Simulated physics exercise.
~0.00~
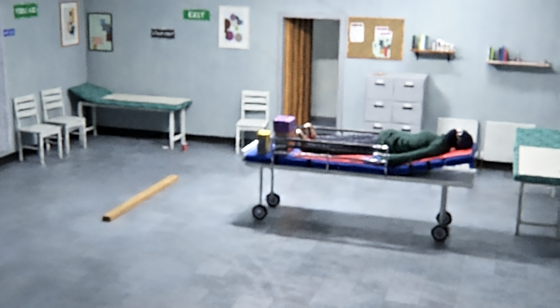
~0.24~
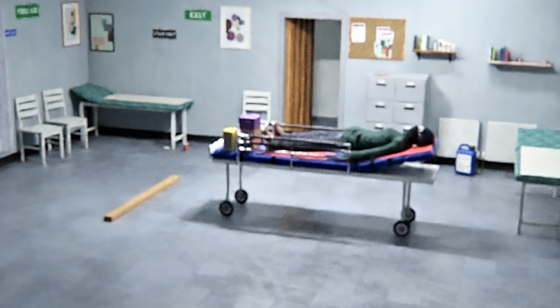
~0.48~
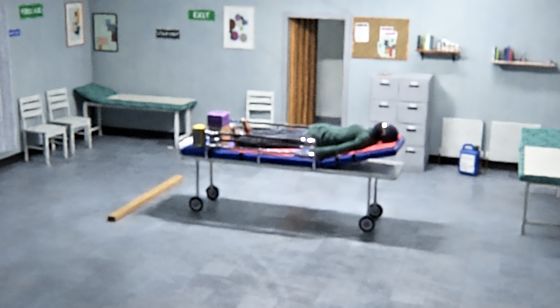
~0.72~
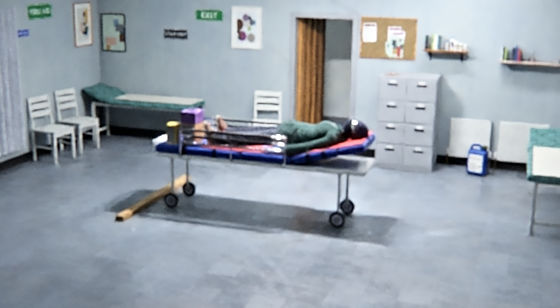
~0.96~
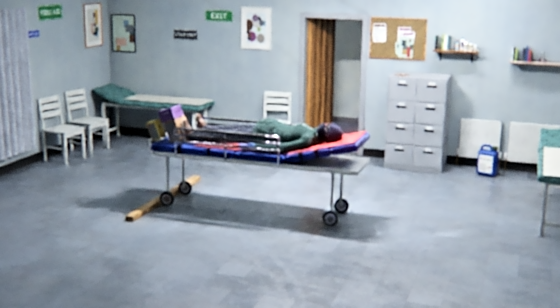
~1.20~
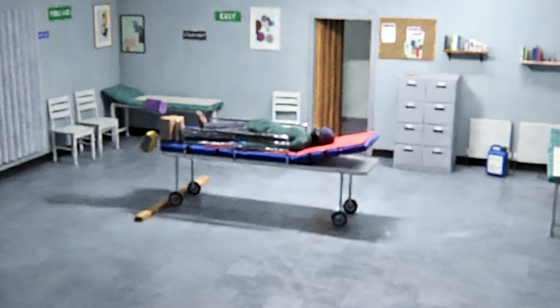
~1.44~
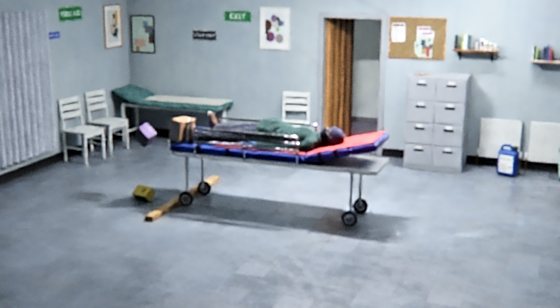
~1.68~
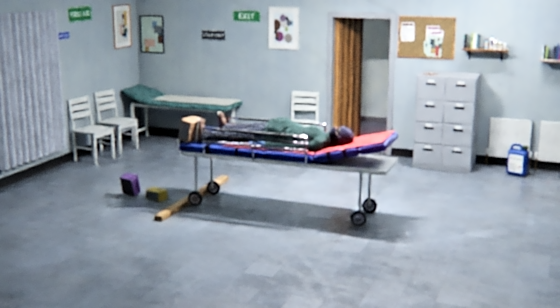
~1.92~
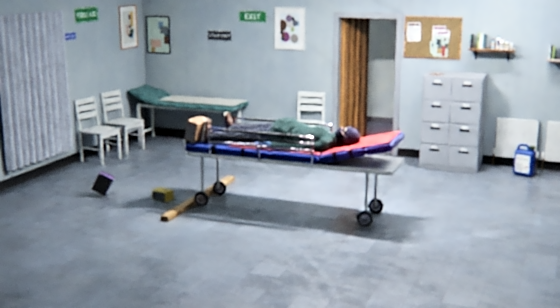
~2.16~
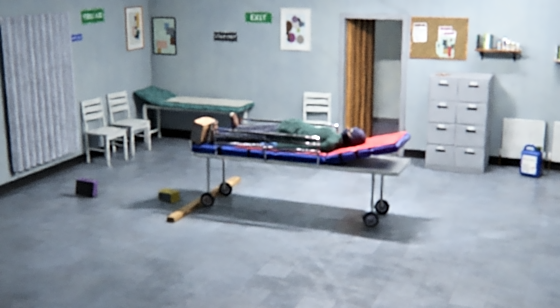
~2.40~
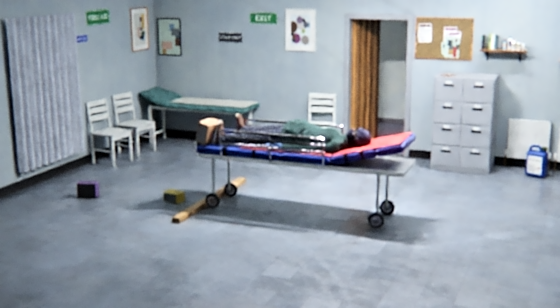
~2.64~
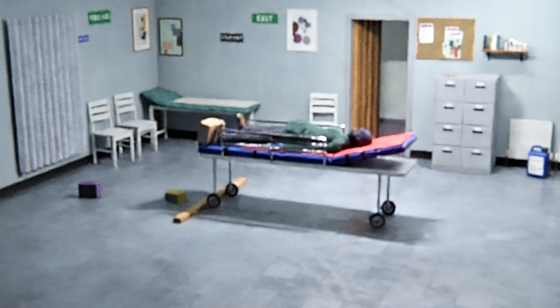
The video shows a person lying on a wheeled trolley that rolls left across a grey-floored room and halts at a wooden bar on the floor. A purple case and a yellow object drop off the left end onto the floor, while the person and a brown object remain aboard.
